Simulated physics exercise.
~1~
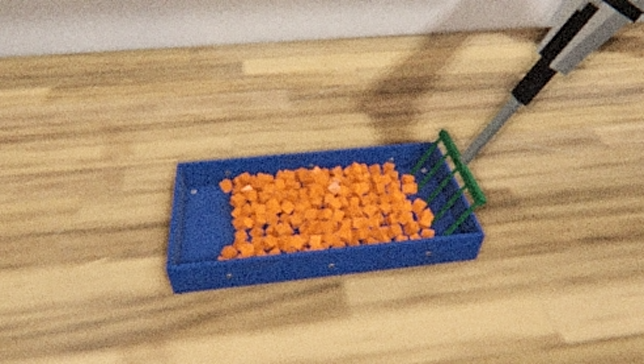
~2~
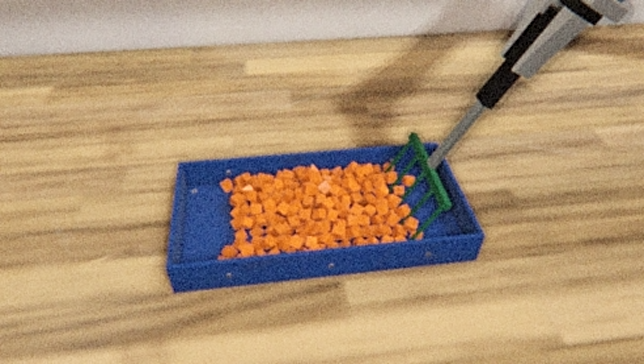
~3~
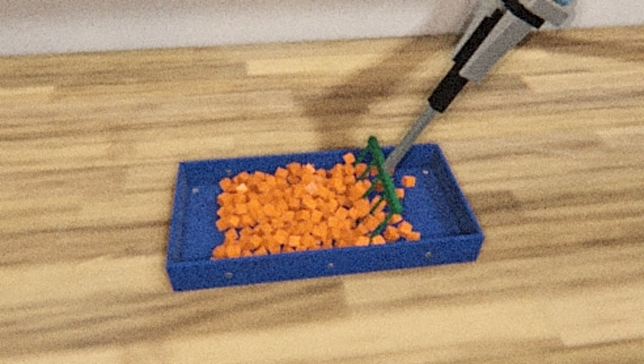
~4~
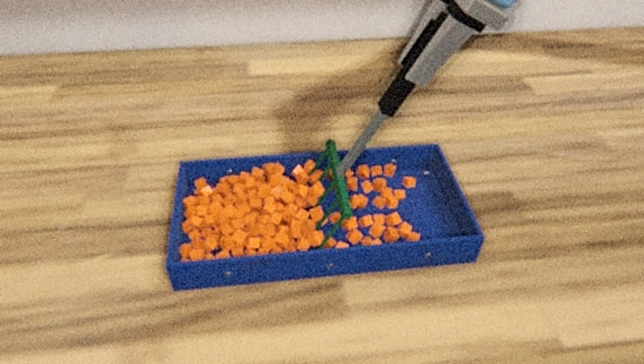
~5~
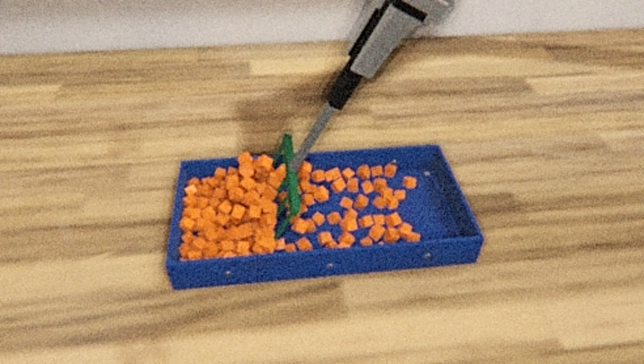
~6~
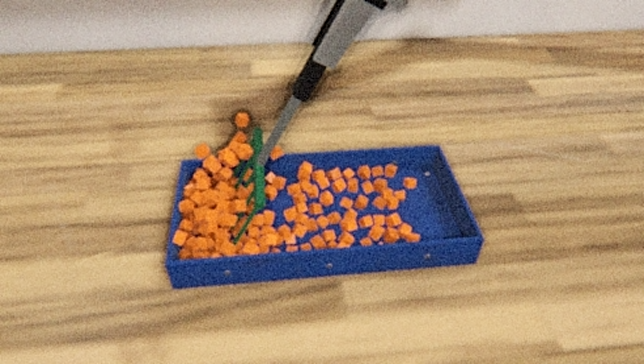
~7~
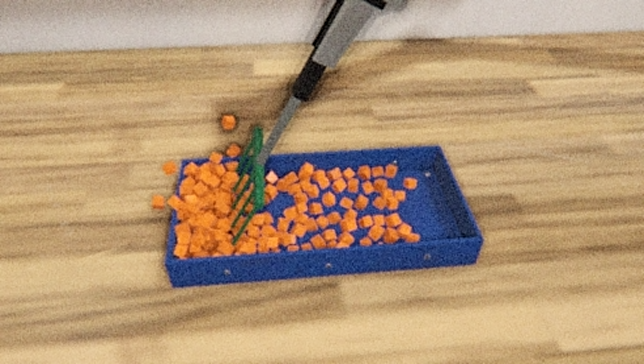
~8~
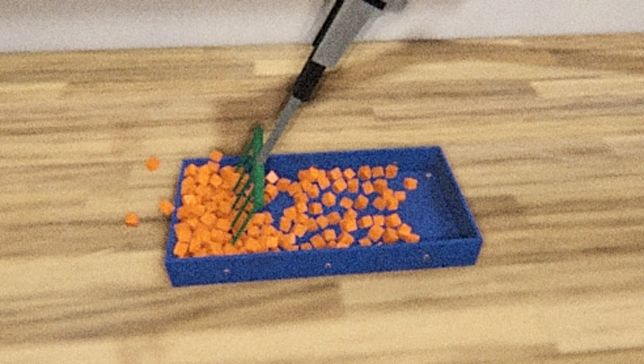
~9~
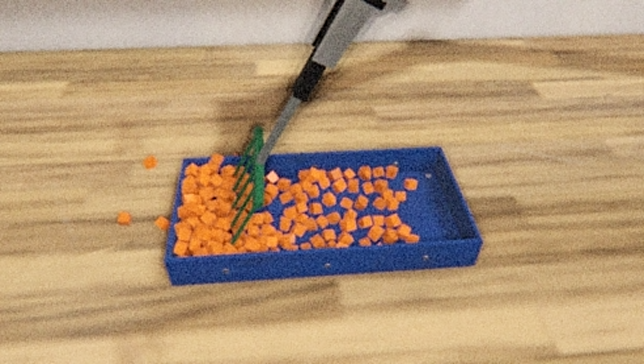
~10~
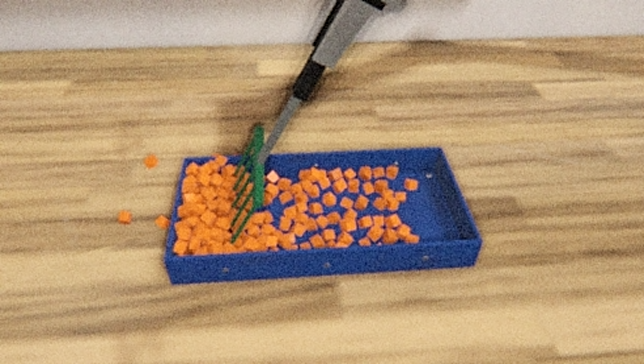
On a wooden table, a robot's green comb pushes orange cubes left, spilling a few outside.
